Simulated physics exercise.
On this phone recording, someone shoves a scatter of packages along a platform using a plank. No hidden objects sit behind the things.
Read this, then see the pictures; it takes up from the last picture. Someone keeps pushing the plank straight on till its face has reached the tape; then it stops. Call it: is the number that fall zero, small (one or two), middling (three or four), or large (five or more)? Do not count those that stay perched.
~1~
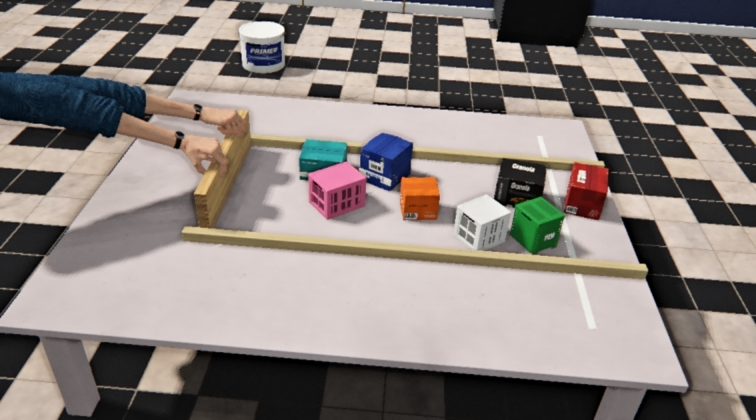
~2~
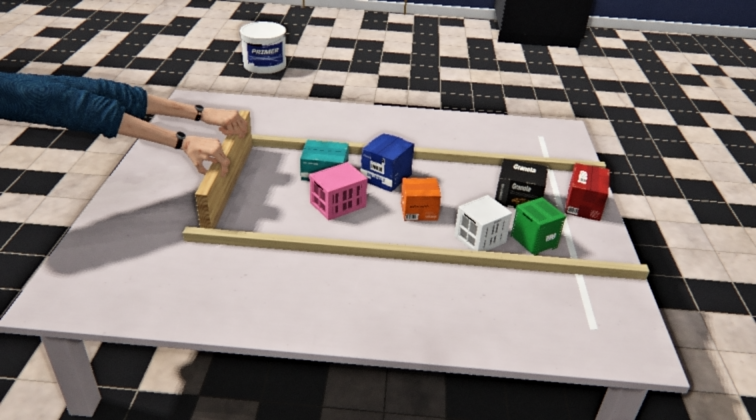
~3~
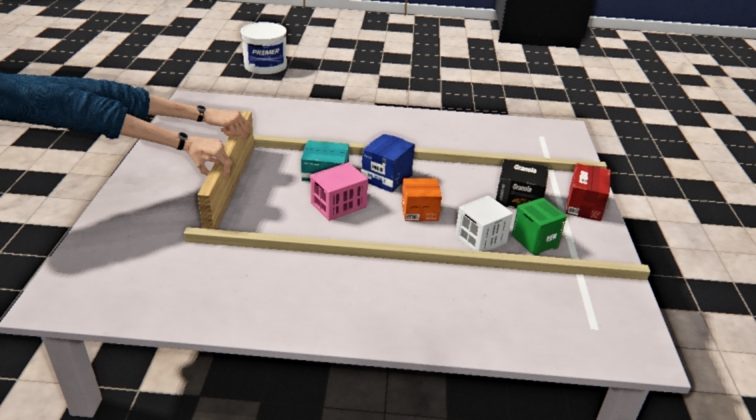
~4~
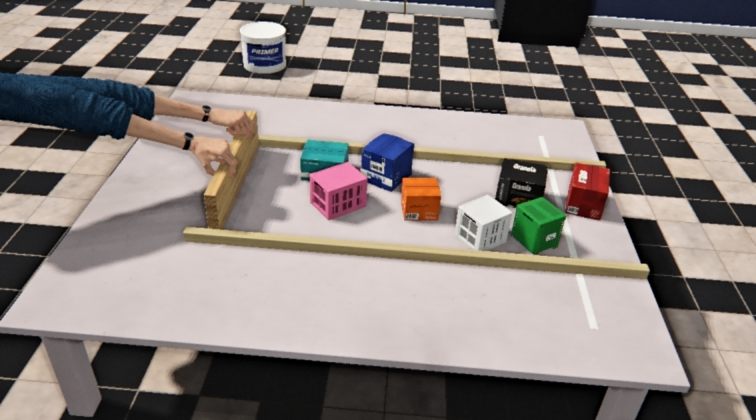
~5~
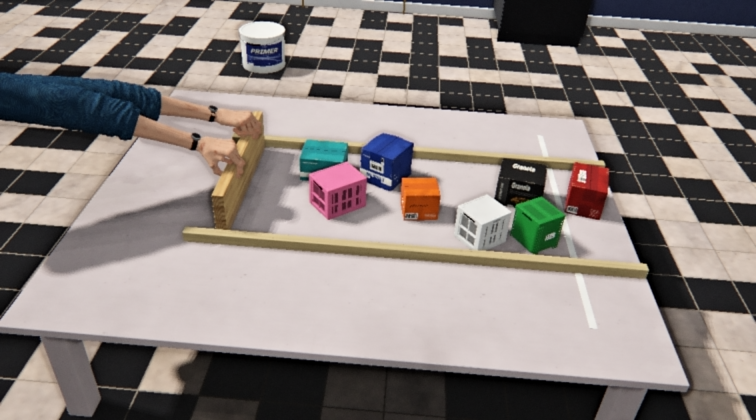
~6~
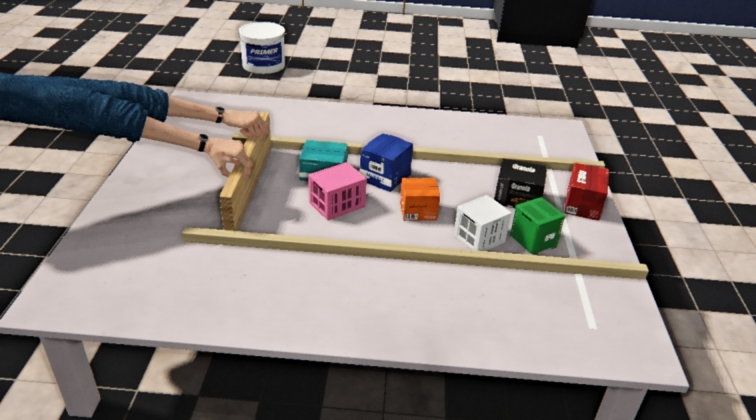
It is middling.
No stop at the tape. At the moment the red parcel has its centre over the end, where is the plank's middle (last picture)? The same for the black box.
Points: About (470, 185) and about (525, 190).
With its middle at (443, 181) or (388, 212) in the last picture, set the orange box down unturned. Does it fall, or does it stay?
In order, it is not lost; is not lost.
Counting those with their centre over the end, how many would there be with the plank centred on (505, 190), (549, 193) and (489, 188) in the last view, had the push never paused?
1, 2 and 1.
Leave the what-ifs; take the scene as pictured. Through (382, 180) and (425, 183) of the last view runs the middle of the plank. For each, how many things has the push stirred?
At first I count 4, and then 6.
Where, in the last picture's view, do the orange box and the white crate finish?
The orange box finishes at (626, 217); the white crate finishes at (598, 242).
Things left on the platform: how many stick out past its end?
2.
Soon after, none off yet; red parcel at rest near (587, 191); green tote at rest near (537, 227); black box at rest near (520, 185).
After that, none off yet; red parcel at rest near (587, 191); green tote at rest near (537, 227); black box displaced a little near (532, 187).
And then, one off so far; red parcel on its way down near (651, 242); green tote displaced about its own width near (569, 235); black box displaced well along near (606, 196).
In the end, the number that fall off is three or four; gone, blue parcel, black box and red parcel.
